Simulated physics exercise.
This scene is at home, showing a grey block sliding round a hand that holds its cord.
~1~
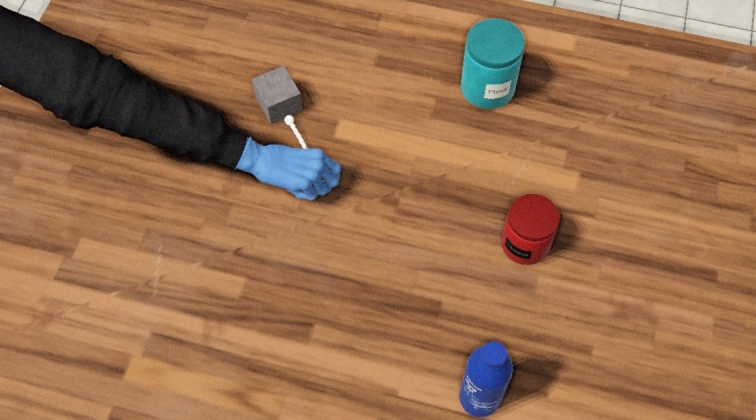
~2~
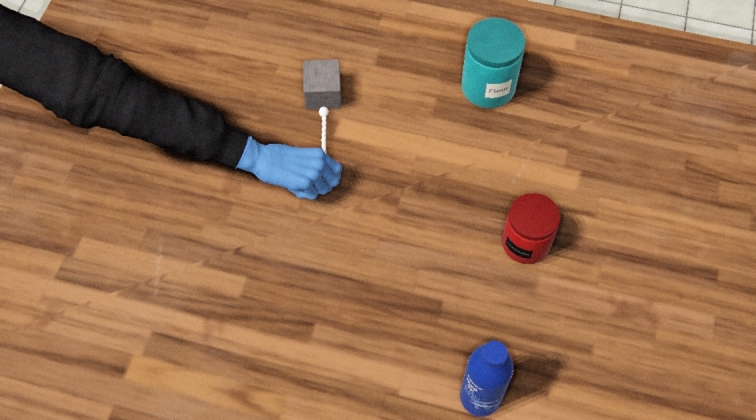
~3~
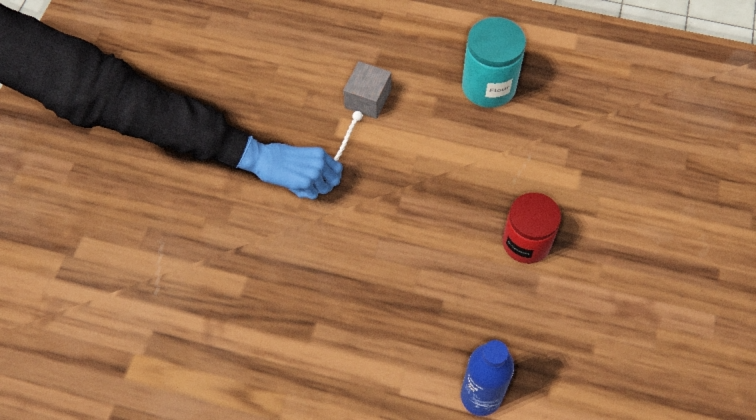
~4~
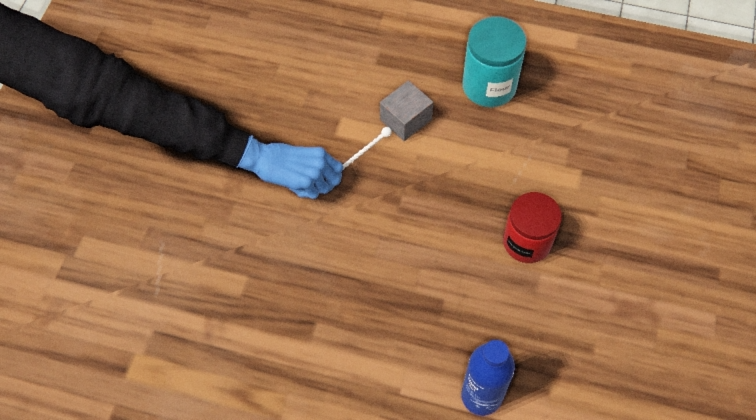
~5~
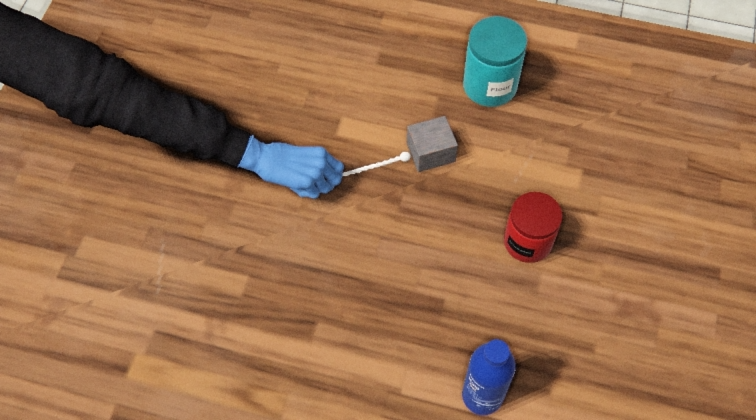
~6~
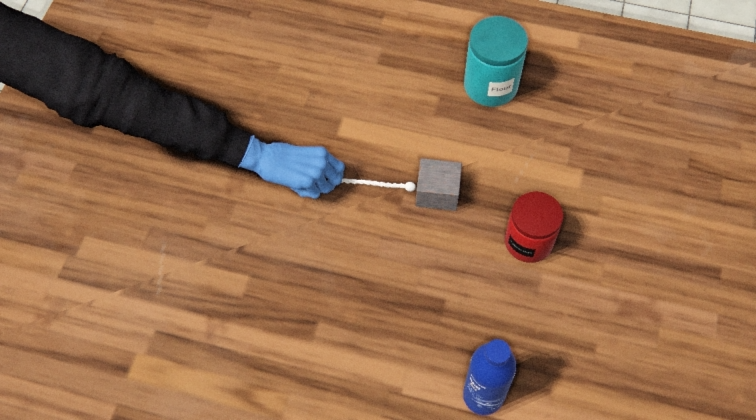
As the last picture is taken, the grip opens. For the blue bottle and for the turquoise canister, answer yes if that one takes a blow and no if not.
Blue bottle: No; turquoise canister: No.
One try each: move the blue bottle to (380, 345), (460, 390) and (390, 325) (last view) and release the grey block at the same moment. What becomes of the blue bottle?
Log - trial 1: Collision; trial 2: No collision; trial 3: Collision.
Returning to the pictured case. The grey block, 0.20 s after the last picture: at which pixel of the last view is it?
By then you'd find it at pixel (379, 384).
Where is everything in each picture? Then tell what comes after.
The first frame shows grey block (276, 86); blue bottle (495, 353); turquoise canister (496, 40); red jar (534, 216).
The second frame shows grey block (322, 75).
The third frame shows grey block (368, 81).
The fourth frame shows grey block (407, 102).
The fifth frame shows grey block (432, 136).
The sixth frame shows grey block (439, 177); blue bottle (498, 351); turquoise canister (499, 38); red jar (538, 213); going round clockwise.
Then, 0.08 s after the last picture, block near (415, 267).
Then, 0.20 s after the last picture, block near (379, 384).
At rest, block off the table. The blue bottle remains clear and the turquoise canister escapes it.
